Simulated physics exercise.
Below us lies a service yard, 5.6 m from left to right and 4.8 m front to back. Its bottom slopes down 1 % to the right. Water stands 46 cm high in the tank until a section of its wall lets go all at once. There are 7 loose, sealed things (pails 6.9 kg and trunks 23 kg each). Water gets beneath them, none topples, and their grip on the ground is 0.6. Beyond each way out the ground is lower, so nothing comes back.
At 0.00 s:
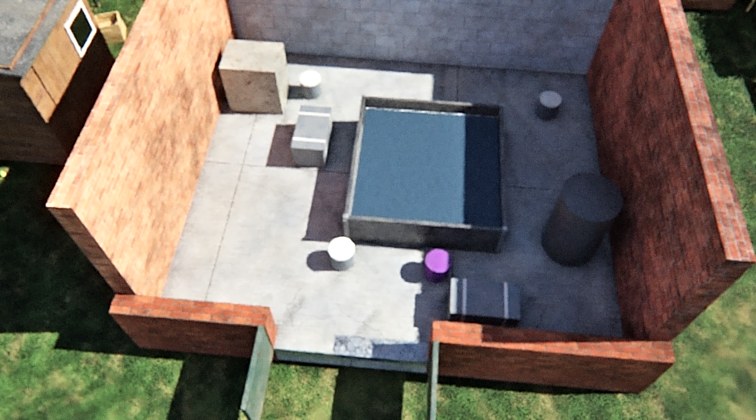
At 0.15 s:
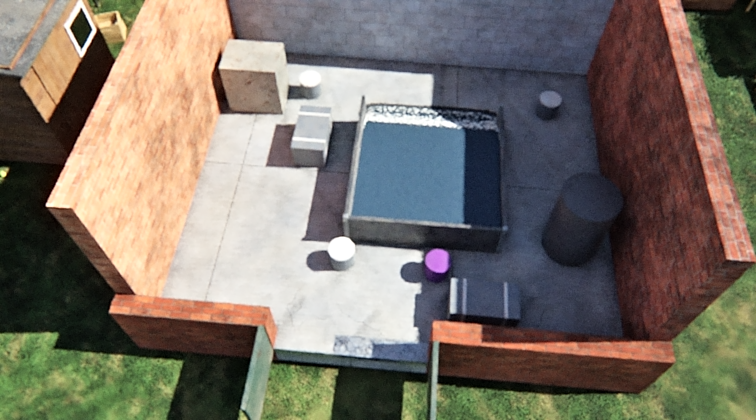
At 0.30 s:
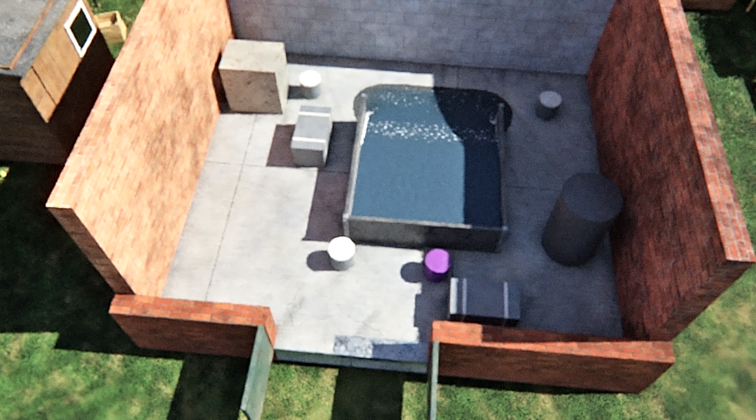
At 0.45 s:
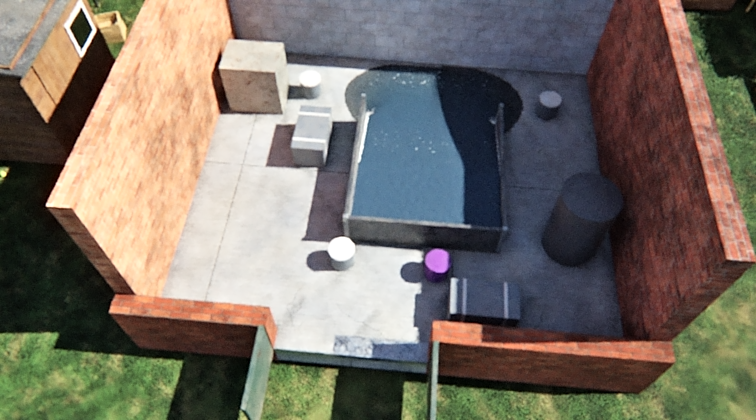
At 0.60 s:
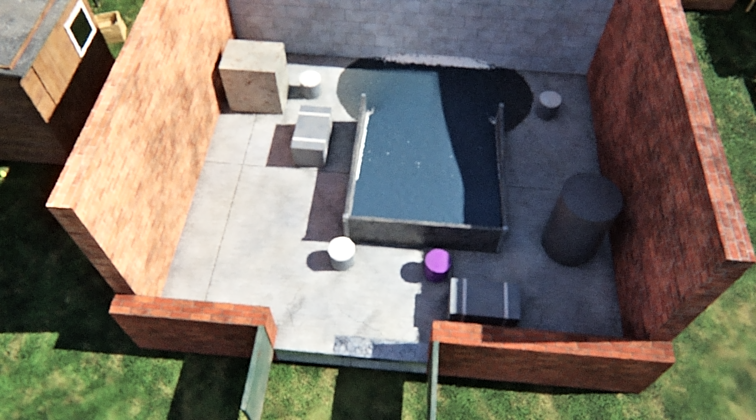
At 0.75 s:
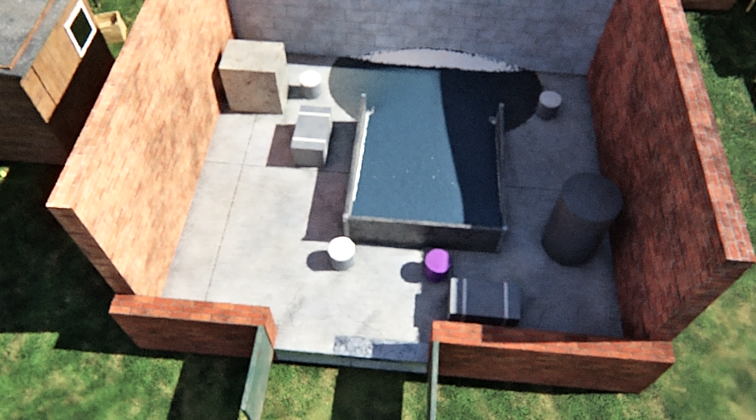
Water pours from the back of a walled tank and spreads across the yard floor.
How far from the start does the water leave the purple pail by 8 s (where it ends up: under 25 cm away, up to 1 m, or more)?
The purple pail stays put.
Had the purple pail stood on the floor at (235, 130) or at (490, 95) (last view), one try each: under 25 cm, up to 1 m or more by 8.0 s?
In turn: It barely shifts; it travels far.
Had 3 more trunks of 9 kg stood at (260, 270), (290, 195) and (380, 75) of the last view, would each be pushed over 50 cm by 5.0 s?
In turn: Short of it, under, past it.
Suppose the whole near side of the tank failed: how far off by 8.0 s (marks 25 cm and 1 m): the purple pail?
Then the purple pail gets carried off.
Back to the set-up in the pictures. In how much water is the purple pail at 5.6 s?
Roughly 2 cm.
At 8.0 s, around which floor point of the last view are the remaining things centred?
Around (374, 208).
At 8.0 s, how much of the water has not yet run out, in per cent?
About 98 per cent.
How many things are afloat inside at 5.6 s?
At that moment 2.
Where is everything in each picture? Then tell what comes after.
The first frame shows the purple pail at (438, 261), on the bottom; 3.7 m2 under water; 0 of 7 have shifted.
The second frame shows the purple pail at (438, 261), on the bottom; 4.5 m2 under water; 0 of 7 have shifted.
The third frame shows the purple pail at (438, 261), on the bottom; 5.5 m2 under water; 0 of 7 have shifted.
The fourth frame shows the purple pail at (438, 261) rests on the ground; water covers 6.7 m2; 0 of 7 have shifted.
The fifth frame shows the purple pail at (438, 261) rests on the ground; 7.5 m2 under water; 0 of 7 have shifted.
The sixth frame shows the purple pail at (438, 261) rests on the ground; 7.9 m2 under water; 0 of 7 have shifted.
After 1.6 s the purple pail is near (438, 261), 0.0 m from its start, aground; 0 of 7 are out; 0 afloat.
After 3.6 s the purple pail is near (438, 261), 0.0 m from its start, aground; 0 of 7 are out; 1 afloat.
After 5.6 s the purple pail is near (438, 261), 0.0 m from its start, aground; 0 of 7 are out; 2 afloat.
After 8.0 s the purple pail is near (438, 261), 0.0 m from its start, aground; 0 of 7 are out; 1 afloat.
